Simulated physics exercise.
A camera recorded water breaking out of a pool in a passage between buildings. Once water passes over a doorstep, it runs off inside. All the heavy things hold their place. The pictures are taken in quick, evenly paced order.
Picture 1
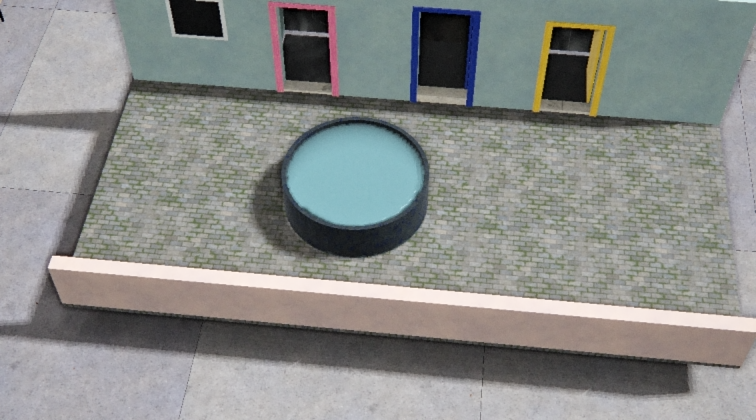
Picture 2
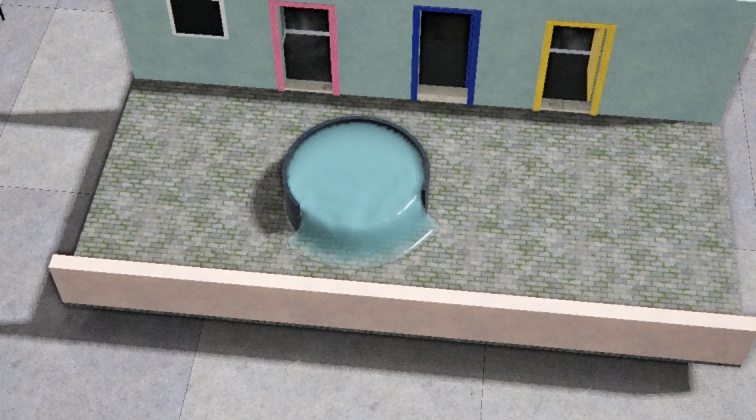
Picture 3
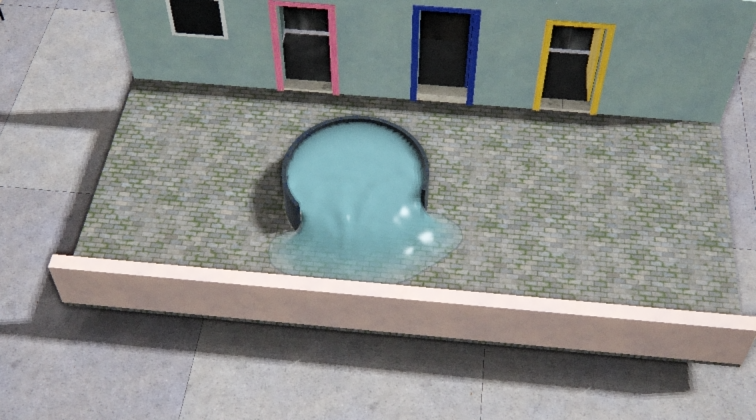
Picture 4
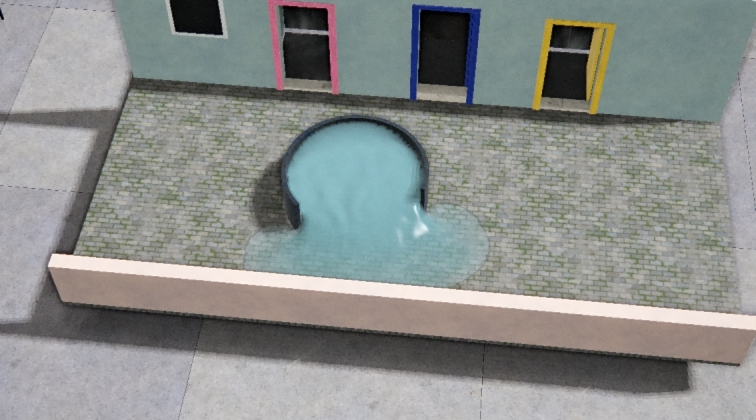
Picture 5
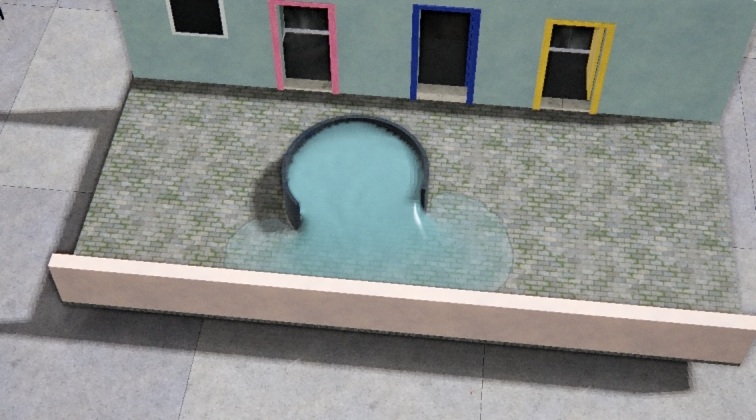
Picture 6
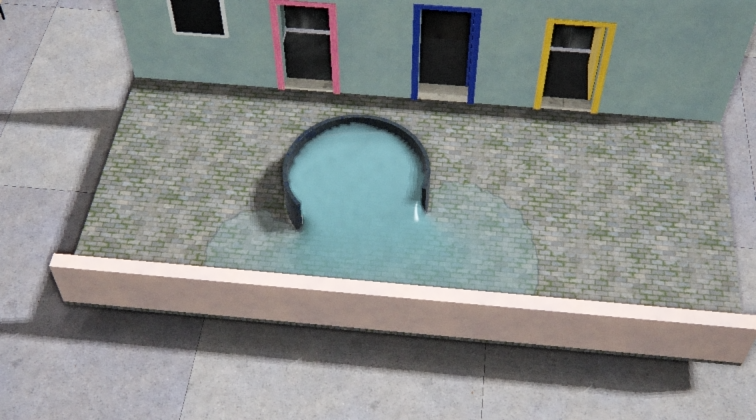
A pale green building wall with a dark window and pink, blue and yellow framed doorways stands along the back of a mossy brick passage, seen from above. A round, dark-rimmed tank of blue-green water sits left of centre, behind a low pinkish wall at the front. The tank's front opens and water pours out, reaching the low wall and spreading thinly left and right while the camera stays still.
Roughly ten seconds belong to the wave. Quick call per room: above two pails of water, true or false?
Yellow door: False; pink door: False; blue door: False.
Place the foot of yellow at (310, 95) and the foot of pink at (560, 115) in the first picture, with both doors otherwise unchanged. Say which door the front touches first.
Result: The pink-painted one.
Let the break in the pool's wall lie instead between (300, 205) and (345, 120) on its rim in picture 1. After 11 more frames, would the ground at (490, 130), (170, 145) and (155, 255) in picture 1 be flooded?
So that's left bare for the first, waterlogged for the second and waterlogged for the third.
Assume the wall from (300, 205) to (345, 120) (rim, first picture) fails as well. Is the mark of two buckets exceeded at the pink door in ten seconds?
Note: Pink door crosses the line.
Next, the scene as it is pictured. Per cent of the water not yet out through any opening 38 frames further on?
Estimate: Some 50 %.
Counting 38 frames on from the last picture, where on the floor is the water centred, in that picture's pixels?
The water centres close to (417, 230).
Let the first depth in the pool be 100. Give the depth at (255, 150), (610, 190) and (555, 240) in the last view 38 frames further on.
The depths come to near 0, 4 and 4 per cent respectively.
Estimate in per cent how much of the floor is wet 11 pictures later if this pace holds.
I'd say close to 35 per cent.
A moment on, water covers 25 % of the floor; the yellow door not reached, the pink door not reached, the blue door not reached.
Next, water covers 35 % of the floor; the yellow door not reached, the pink door not reached, the blue door not reached.
Then, water covers 60 % of the floor; the yellow door not reached, the pink door not reached, the blue door not reached.
Later, water covers 65 % of the floor; the yellow door wet at the sill, nothing in, the pink door not reached, the blue door not reached.
In the end, water covers 65 % of the floor; the yellow door wet at the sill, nothing in, the pink door not reached, the blue door not reached.
